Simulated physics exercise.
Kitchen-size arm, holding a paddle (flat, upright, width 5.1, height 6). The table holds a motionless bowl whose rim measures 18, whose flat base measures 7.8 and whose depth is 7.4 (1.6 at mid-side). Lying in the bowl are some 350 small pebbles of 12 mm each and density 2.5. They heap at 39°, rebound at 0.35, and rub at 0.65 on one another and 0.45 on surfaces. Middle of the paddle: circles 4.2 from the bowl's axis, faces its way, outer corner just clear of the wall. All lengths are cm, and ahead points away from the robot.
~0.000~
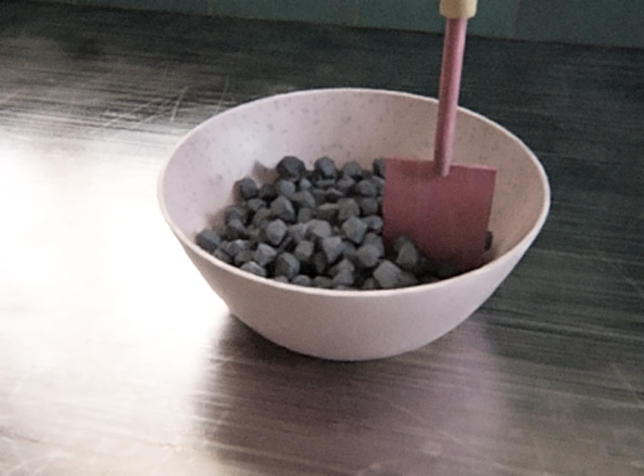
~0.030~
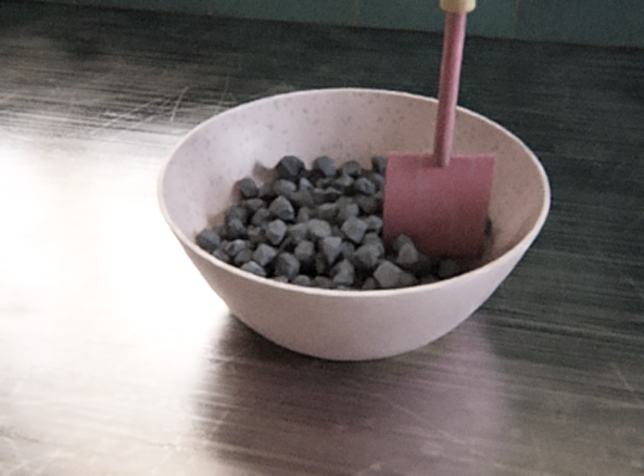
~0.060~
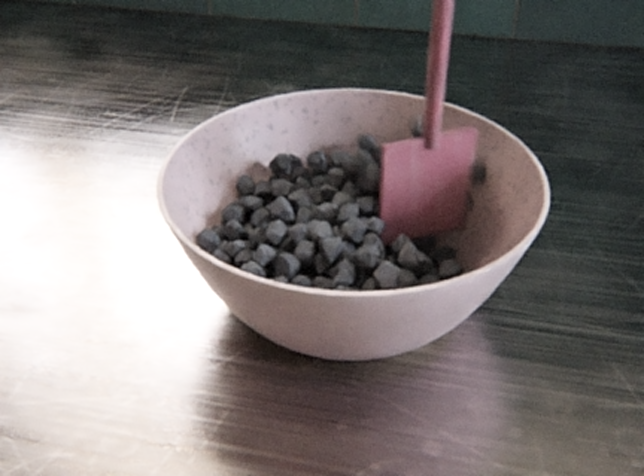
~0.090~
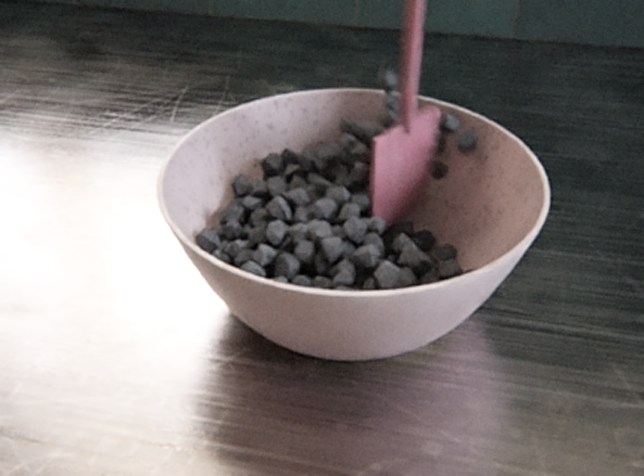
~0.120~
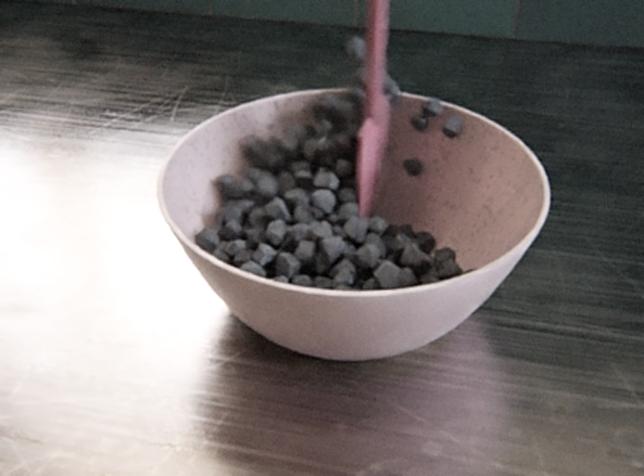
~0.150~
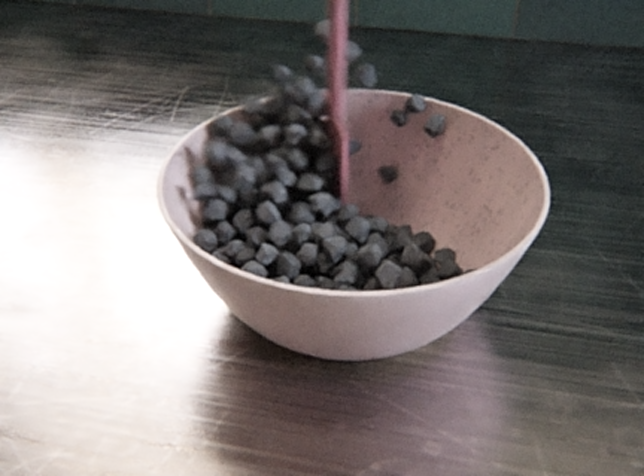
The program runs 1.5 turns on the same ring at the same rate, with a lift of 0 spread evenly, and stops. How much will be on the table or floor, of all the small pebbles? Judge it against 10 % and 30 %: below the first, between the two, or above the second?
Above 30 %.
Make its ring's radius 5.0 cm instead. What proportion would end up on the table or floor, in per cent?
Around 30 in a hundred, in that case.
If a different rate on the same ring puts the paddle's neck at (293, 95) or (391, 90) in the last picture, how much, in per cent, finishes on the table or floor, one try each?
Around 50 and 25 percent, in that order.
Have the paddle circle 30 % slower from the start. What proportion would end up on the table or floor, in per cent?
In that case it comes to around 25 percent.
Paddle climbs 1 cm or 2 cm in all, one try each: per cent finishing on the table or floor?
Near 35 in a hundred, then near 35 in a hundred.
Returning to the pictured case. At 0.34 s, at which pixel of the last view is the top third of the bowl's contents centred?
Centre of upper third: Approx. (410, 253) px.
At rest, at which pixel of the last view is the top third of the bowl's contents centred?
Somewhere close to (262, 282).
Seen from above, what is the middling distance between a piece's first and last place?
Something like 11 centimetres, give or take.
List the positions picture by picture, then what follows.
Paddle neck at (444, 133), 0° round; upper third of the load around (331, 230), from x 210 to 485, top at y 165; 347 in the bowl, in the first picture.
Paddle neck at (444, 126), 10° round; upper third of the load around (340, 228), from x 210 to 485, top at y 165, in the second picture.
Paddle neck at (433, 109), 34° round; upper third of the load around (340, 210), from x 210 to 480, top at y 130, in the third picture.
Paddle neck at (408, 95), 60° round; upper third of the load around (337, 196), from x 210 to 475, top at y 80, in the fourth picture.
Paddle neck at (374, 87), 86° round; upper third of the load around (322, 184), from x 205 to 475, top at y 50; 346 in the bowl, 1 in flight or on the tool, in the fifth picture.
Paddle neck at (336, 86), 112° round; upper third of the load around (287, 169), from x 200 to 475, top at y 30; 345 in the bowl, 2 in flight or on the tool, in the sixth picture.
By 0.34 s, 276° round, highest piece 11 above the table; 293 in the bowl, 14 on the table or floor, 40 in flight or on the tool.
By 0.53 s, 81° round, highest piece 10 above the table; 237 in the bowl, 81 on the table or floor, 29 in flight or on the tool.
By 0.82 s, 180° round, highest piece 7 above the table; 203 in the bowl, 142 on the table or floor, 2 in flight or on the tool.
By 1.52 s, 180° round, highest piece 7 above the table; 203 in the bowl, 144 on the table or floor.
Final count, 203 in the bowl, 144 on the table or floor. That is 41 % on the table or floor.
